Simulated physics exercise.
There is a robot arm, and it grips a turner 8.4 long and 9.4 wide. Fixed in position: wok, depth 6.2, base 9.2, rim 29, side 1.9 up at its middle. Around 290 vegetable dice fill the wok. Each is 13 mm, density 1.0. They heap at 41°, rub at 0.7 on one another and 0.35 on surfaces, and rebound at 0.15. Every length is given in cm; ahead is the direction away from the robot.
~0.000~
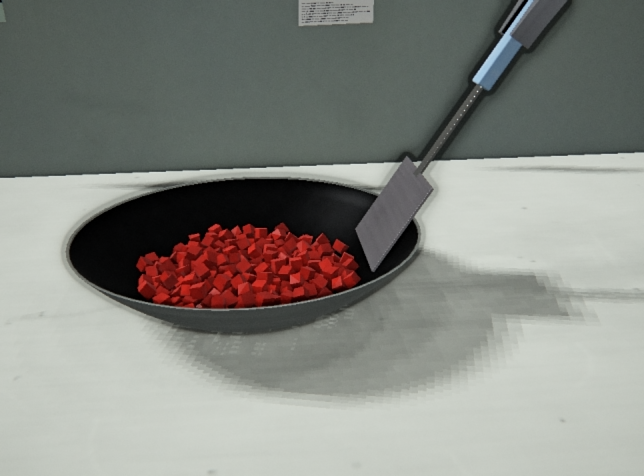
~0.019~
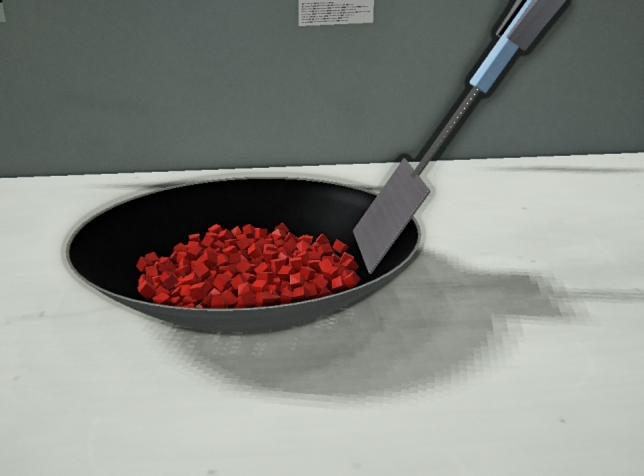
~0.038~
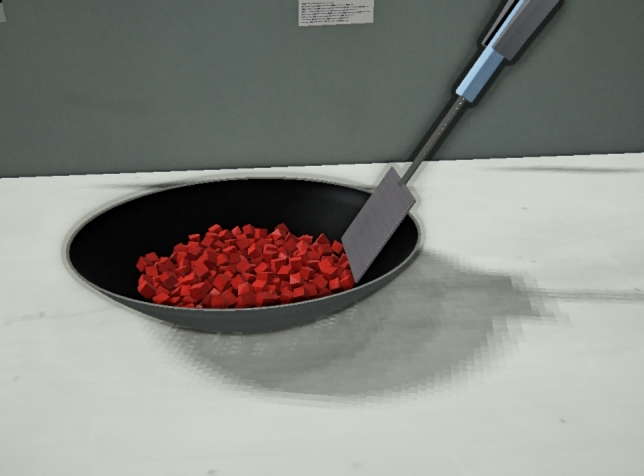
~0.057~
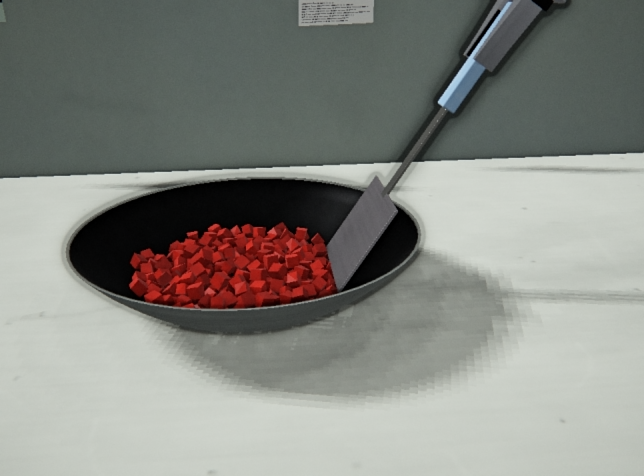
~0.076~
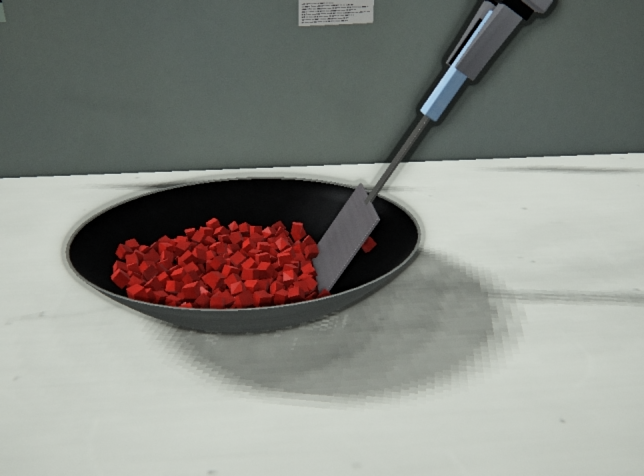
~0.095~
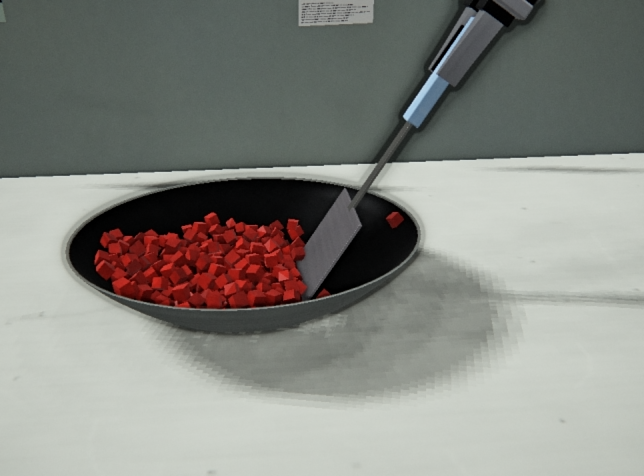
A pale, faintly marked countertop stands before a grey-green wall with a small printed sheet, seen from slightly above by a still camera. A black wok holds a heap of small red cubes, with a grey spatula on a blue-and-grey robot arm slanting in from the upper right. After barely moving, the spatula slides left and pushes the heap leftward, while one cube separates behind it on the right.
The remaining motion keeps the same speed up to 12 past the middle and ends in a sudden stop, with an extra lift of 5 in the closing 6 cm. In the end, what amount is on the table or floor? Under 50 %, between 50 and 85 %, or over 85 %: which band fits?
The band that fits is between 50 and 85 %.
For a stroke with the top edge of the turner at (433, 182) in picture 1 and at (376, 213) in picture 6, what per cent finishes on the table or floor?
Roughly 55 %.
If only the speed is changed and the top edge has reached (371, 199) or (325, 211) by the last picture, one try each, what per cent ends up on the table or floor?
Try one roughly 55 per cent; try two roughly 65 per cent.
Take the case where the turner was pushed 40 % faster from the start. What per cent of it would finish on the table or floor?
Roughly 65 in a hundred.
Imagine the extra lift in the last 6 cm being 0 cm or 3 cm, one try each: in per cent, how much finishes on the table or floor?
I'd say close to 70 percent for the first and close to 65 percent for the second.
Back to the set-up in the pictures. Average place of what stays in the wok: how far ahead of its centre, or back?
Ahead of centre, near 3.5 centimetres.
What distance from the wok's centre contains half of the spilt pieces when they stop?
Estimate: Near 30 cm.
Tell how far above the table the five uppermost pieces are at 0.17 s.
9 cm.
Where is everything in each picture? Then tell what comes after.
In the first frame, turner top edge at (419, 171), sloping 56°; upper third of the load around (244, 265), from x 145 to 350, top at y 230; 292 in the wok.
In the second frame, turner top edge at (417, 173), sloping 56°; upper third of the load around (244, 265), from x 145 to 350, top at y 230.
In the third frame, turner top edge at (403, 182), sloping 56°; upper third of the load around (244, 265), from x 145 to 350, top at y 230.
In the fourth frame, turner top edge at (386, 192), sloping 56°; upper third of the load around (229, 265), from x 140 to 340, top at y 230.
In the fifth frame, turner top edge at (369, 200), sloping 56°; upper third of the load around (217, 260), from x 120 to 370, top at y 225.
In the sixth frame, turner top edge at (353, 206), sloping 56°; upper third of the load around (192, 259), from x 100 to 395, top at y 220; 292 in the wok.
After 0.17 s, sloping 56°, highest piece 12 above the table; 286 in the wok, 6 on the blade or in flight.
After 0.25 s, sloping 56°, highest piece 12 above the table; 239 in the wok, 53 on the blade or in flight.
After 0.49 s, sloping 56°, highest piece 12 above the table; 166 on the table or floor, 108 in the wok, 18 on the blade or in flight.
After 1.54 s, sloping 56°, highest piece 7 above the table; 184 on the table or floor, 108 in the wok.
At rest, 184 on the table or floor, 108 in the wok. That is 63 % on the table or floor.
